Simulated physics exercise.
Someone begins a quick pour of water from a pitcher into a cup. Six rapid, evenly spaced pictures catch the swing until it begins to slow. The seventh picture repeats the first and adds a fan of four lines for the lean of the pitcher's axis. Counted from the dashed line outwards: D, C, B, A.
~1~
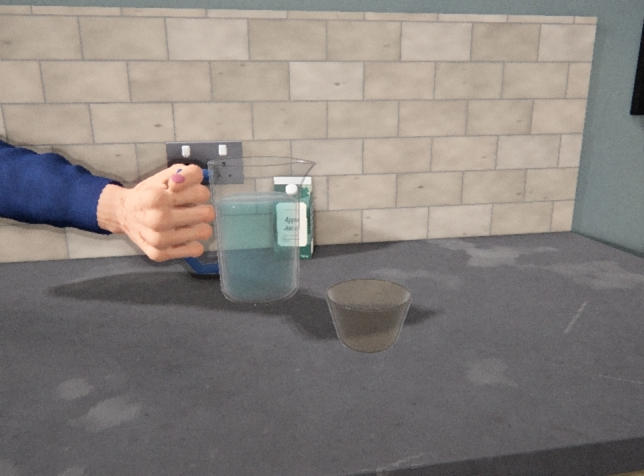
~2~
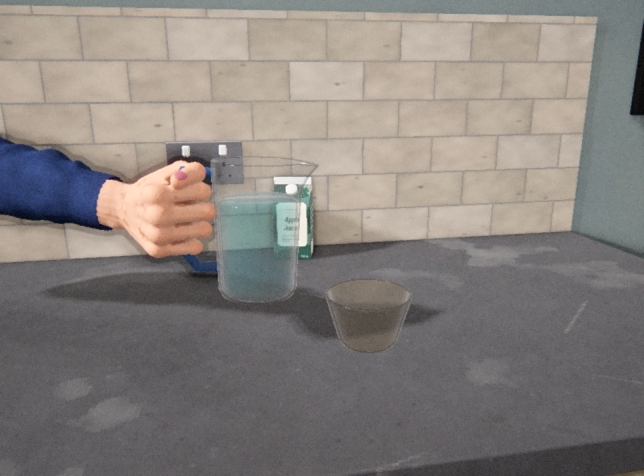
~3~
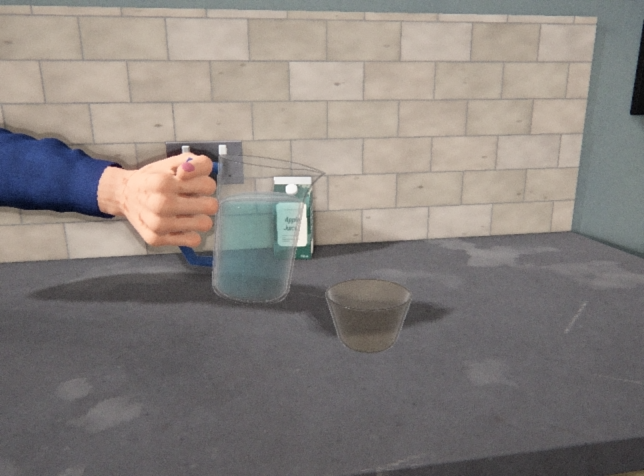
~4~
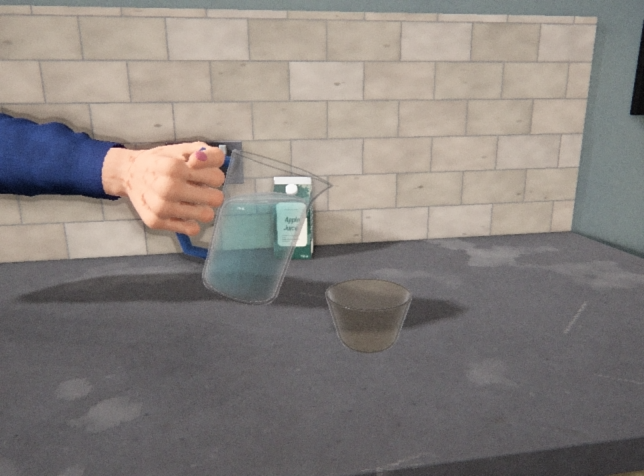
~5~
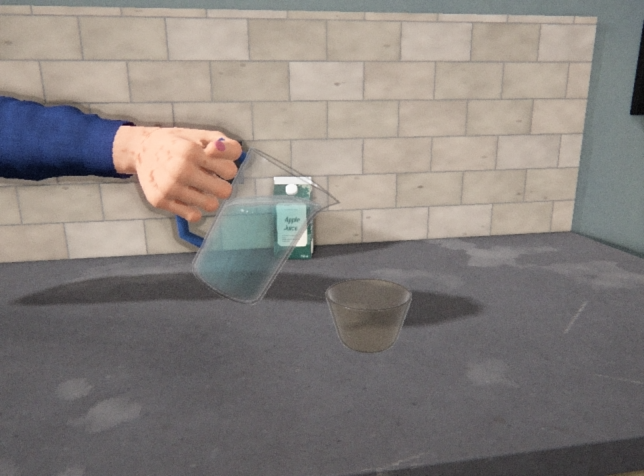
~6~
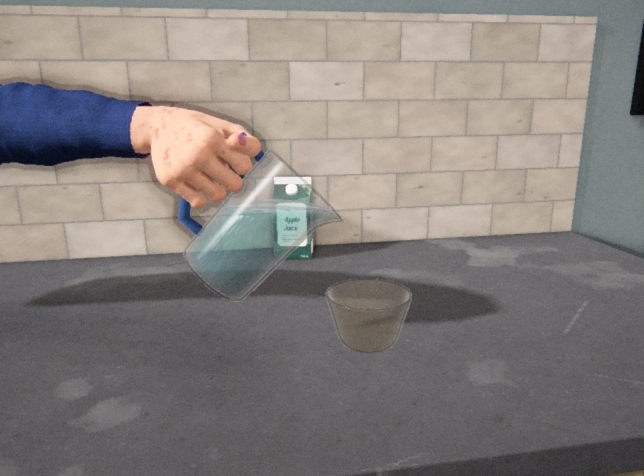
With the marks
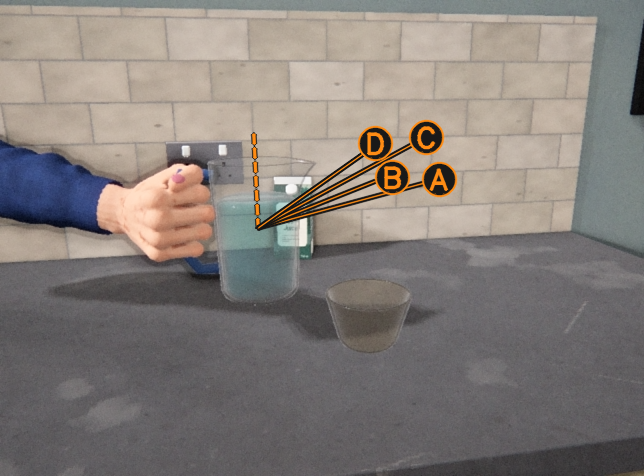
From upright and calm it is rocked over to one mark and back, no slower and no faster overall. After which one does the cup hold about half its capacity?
C beats the others.
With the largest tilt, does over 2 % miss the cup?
Yes.
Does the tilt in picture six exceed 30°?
Yes, it does.
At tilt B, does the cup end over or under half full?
Over half.
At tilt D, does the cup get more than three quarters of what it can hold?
No, less.
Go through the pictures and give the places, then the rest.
In the first picture, upright, lip at (314, 162); rim of the cup round (368, 293); nothing has left yet.
In the second picture, tipped about 2°, lip at (317, 165); nothing has left yet.
In the third picture, tipped about 9°, lip at (324, 172); nothing has left yet.
In the fourth picture, tipped about 19°, lip at (332, 184); nothing has left yet.
In the fifth picture, tipped about 31°, lip at (339, 201); nothing has left yet.
In the sixth picture, tipped about 45°, lip at (342, 219); nothing has left yet.
On the marked copy, A at (423, 183); B at (375, 181); C at (411, 145); D at (362, 154).
With A, the cup ends with about 69 % of what it can hold; 21 % of the water is spilt.
With B, the cup ends with about 67 % of what it can hold; 8 % of the water is spilt.
With C, the cup ends with about 52 % of what it can hold.
With D, the cup ends with about 32 % of what it can hold.
